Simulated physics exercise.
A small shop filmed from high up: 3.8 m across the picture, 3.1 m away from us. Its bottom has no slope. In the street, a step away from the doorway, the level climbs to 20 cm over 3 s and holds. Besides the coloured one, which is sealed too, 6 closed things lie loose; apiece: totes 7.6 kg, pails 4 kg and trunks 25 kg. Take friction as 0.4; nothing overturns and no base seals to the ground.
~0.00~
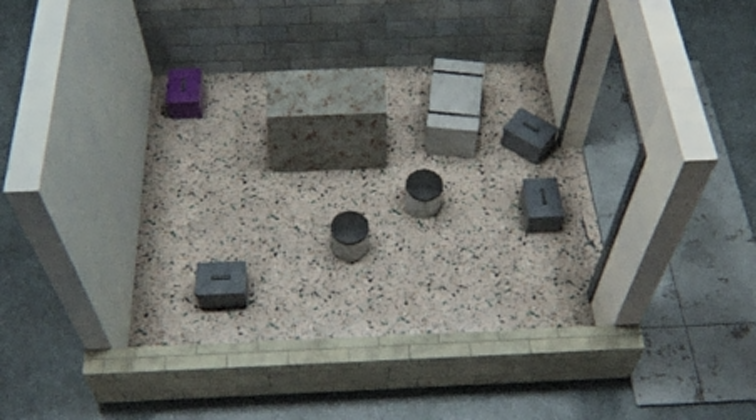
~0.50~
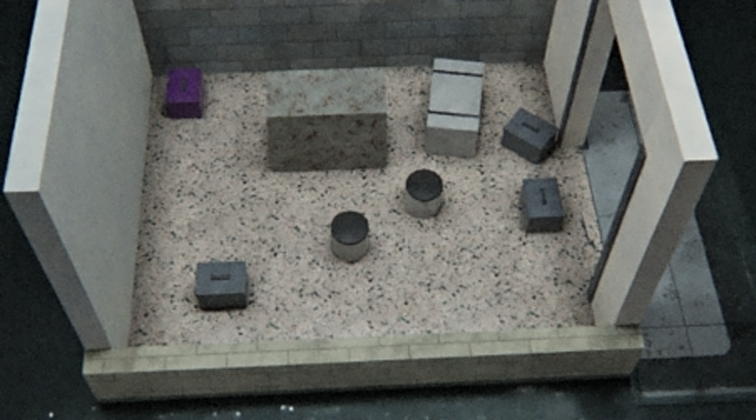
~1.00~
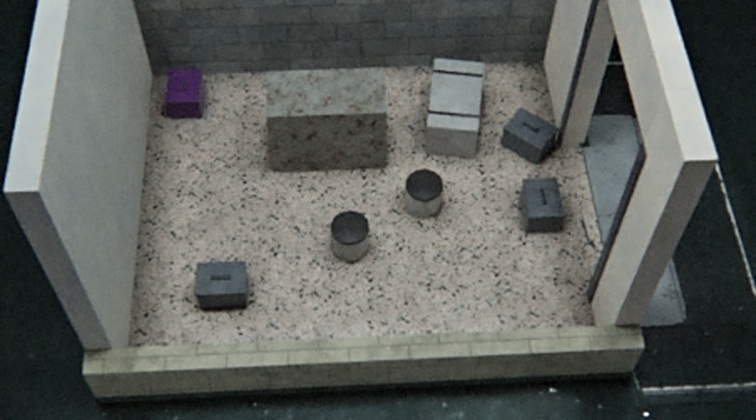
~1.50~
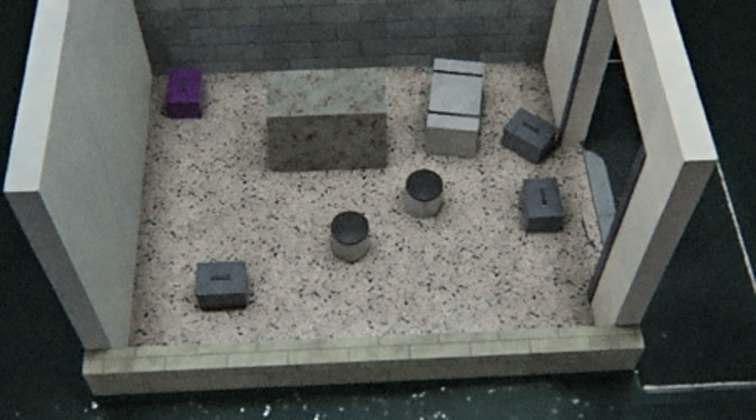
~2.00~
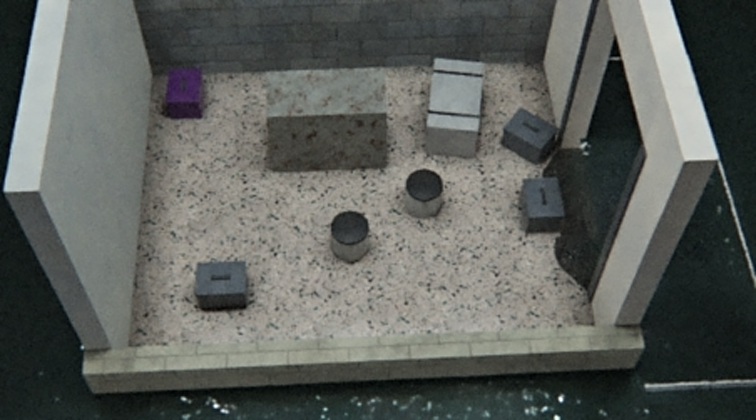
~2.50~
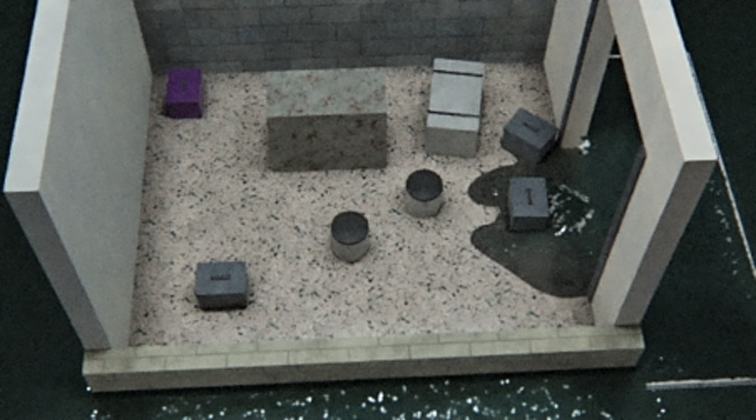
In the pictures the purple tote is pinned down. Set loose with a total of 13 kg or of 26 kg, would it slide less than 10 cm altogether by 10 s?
Verdict: Neither load is enough.
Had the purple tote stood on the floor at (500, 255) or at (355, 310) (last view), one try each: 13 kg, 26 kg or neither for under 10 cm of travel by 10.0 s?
In turn: Neither is enough; only the larger holds.
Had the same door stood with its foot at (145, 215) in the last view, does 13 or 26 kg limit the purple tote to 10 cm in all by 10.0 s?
Then the lower weight is enough.
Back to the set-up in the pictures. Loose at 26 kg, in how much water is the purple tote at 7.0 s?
Roughly 8 cm.
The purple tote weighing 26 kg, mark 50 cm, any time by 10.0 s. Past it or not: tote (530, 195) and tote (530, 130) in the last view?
In turn: Over, short of it.
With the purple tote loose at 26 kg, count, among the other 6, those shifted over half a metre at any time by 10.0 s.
That makes 5.
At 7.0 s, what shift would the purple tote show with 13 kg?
Roughly 10 cm.
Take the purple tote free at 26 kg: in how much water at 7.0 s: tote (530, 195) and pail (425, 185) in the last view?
Roughly 9 and 12 cm.
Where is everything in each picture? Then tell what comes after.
The first frame shows the purple tote at (184, 85) rests on the ground; 0.0 m2 under water; 0 of 7 have shifted.
The second frame shows the purple tote at (184, 85), on the bottom; 0.0 m2 under water; 0 of 7 have shifted.
The third frame shows the purple tote at (184, 85), on the bottom; water covers 0.0 m2; 0 of 7 have shifted.
The fourth frame shows the purple tote at (184, 85) rests on the ground; 0.0 m2 under water; 0 of 7 have shifted.
The fifth frame shows the purple tote at (184, 85), on the bottom; water covers 0.2 m2; 0 of 7 have shifted.
The sixth frame shows the purple tote at (184, 85) rests on the ground; 0.8 m2 under water; 1 of 7 have shifted.
After 3.5 s the purple tote would be 0 cm from its start with 13 kg and 0 cm from its start with 26 kg; 0 cm of water round it then.
After 4.5 s the purple tote would be 0 cm from its start with 13 kg and 0 cm from its start with 26 kg; 0 cm of water round it then.
After 7.0 s the purple tote would be 13 cm from its start with 13 kg and 3 cm from its start with 26 kg; 8 cm of water round it then.
After 10.0 s the purple tote would be 42 cm from its start with 13 kg and 48 cm from its start with 26 kg; 15 cm of water round it then.
